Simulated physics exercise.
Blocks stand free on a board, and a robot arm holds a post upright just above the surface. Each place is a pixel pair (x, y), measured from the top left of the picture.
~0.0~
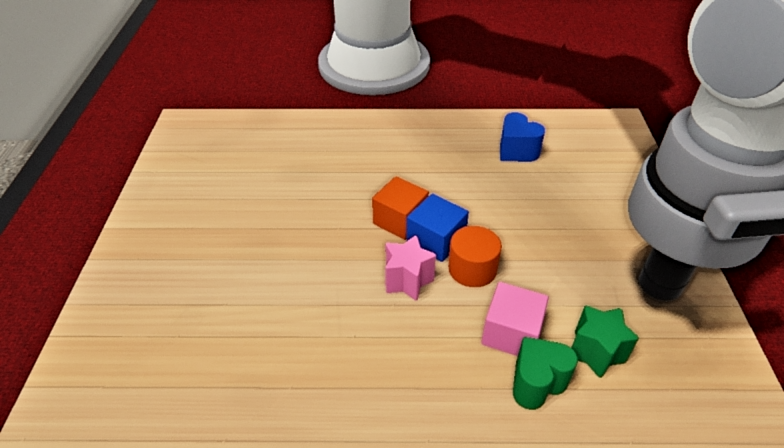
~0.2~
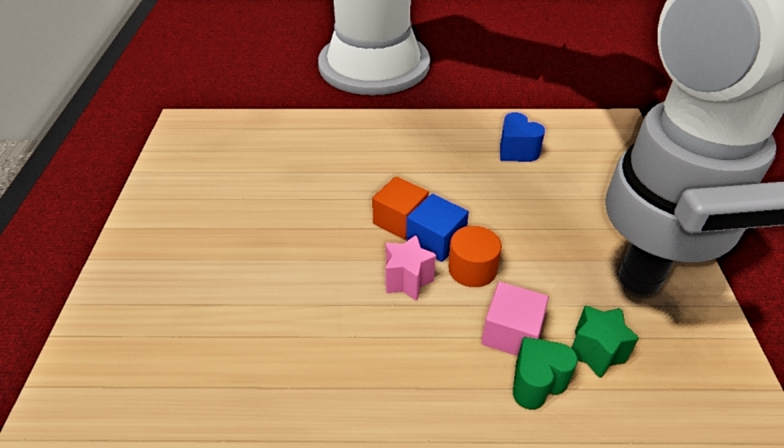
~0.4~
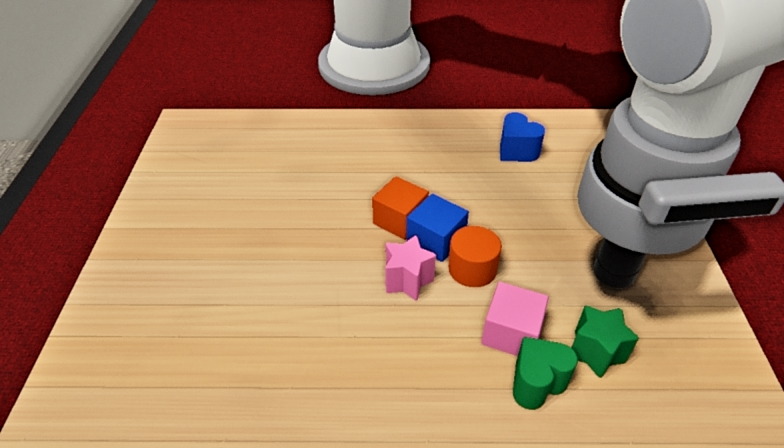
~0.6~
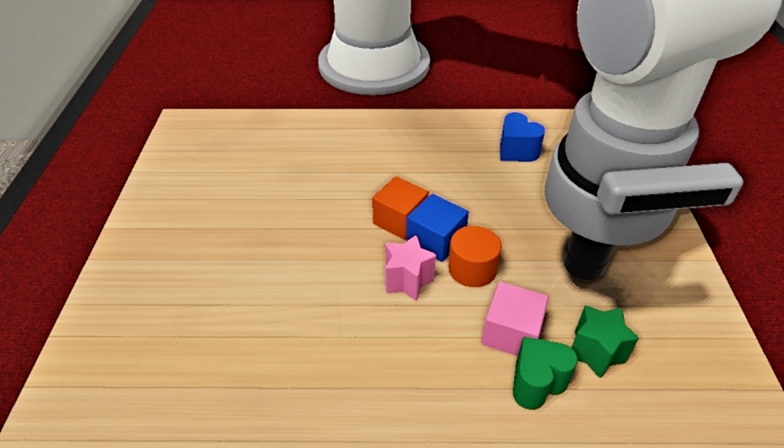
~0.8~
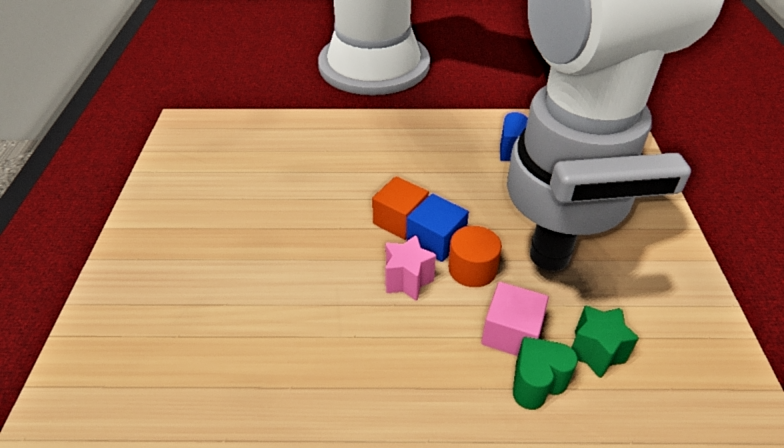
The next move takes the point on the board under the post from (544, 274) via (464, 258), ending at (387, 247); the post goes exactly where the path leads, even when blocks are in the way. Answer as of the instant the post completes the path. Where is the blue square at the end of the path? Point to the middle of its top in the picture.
Around (355, 195).
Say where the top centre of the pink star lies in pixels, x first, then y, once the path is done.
Somewhere near (360, 281).
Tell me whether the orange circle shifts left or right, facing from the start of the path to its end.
Shifted left.
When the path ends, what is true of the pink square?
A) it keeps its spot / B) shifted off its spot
A: It keeps its spot.
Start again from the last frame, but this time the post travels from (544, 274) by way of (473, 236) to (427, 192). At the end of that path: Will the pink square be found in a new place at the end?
No, I don't think so.
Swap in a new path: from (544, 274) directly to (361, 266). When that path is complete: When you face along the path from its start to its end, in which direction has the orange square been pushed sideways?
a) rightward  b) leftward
It's a.
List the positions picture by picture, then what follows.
In the first frame, post tip (659, 286); block tops, orange square (401, 194); pink star (408, 254); blue square (438, 213); orange circle (476, 242); pink square (518, 307).
In the second frame, post (639, 281); blocks unchanged.
In the third frame, post (613, 274); blocks unchanged.
In the fourth frame, post (583, 266); blocks unchanged.
In the fifth frame, post (549, 257); orange square (401, 194); pink star (408, 254); blue square (438, 213); orange circle (476, 242); pink square (518, 307).
What follows on the original path. One third of the way, post (494, 246); orange square (395, 191), turned 15° clockwise; blue square (424, 214), turned 15° clockwise; orange circle (452, 244).
Two thirds of the way, post (439, 237); orange square (381, 182), turned 30° clockwise; pink star (374, 272); blue square (398, 209), turned 30° clockwise; orange circle (412, 253).
At the end, post (387, 230); orange square (361, 167), turned 55° clockwise; pink star (360, 281), turned 15° anticlockwise; blue square (355, 195), turned 55° clockwise; orange circle (390, 255); pink square in place.
